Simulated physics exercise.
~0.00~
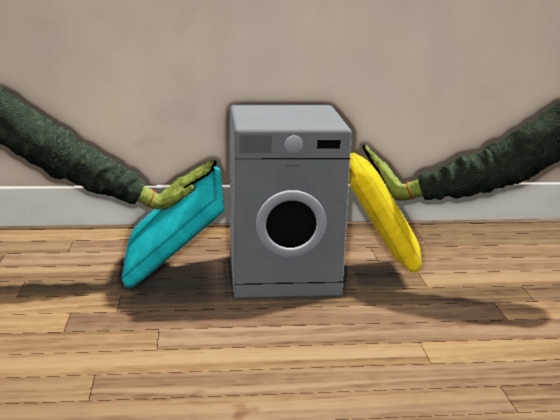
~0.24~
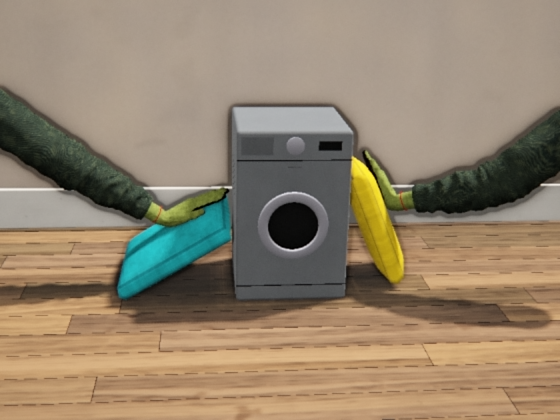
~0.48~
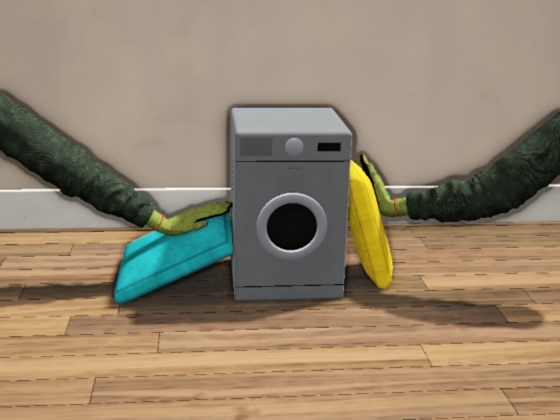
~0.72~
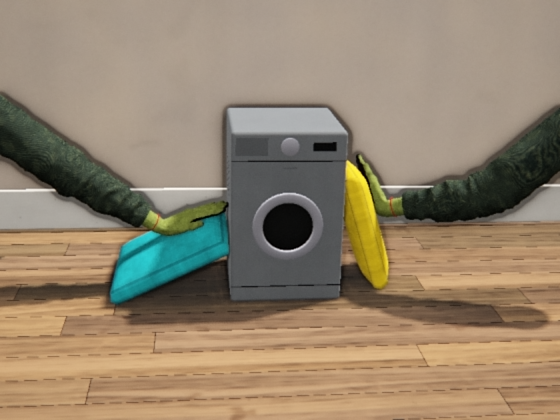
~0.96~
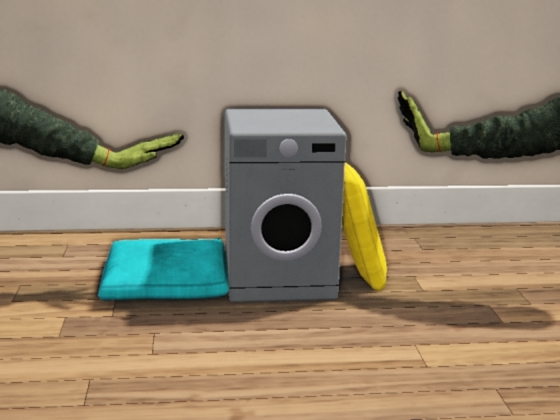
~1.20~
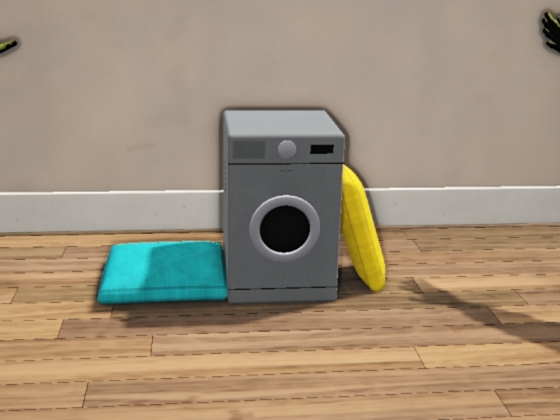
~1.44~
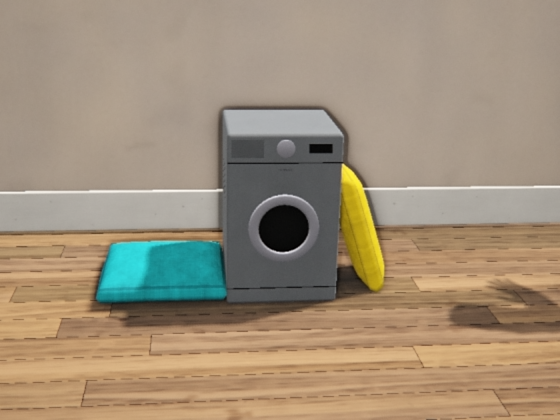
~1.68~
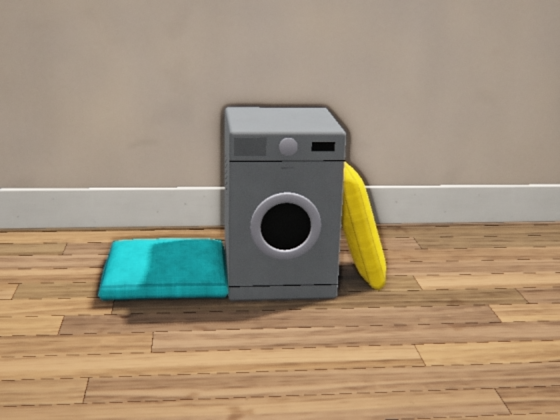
A turquoise cushion and a yellow soft bag are pressed against opposite sides of a grey machine by two green hands; when the hands let go and withdraw, the cushion on the left drops flat on the floor while the bag on the right stays leaning.
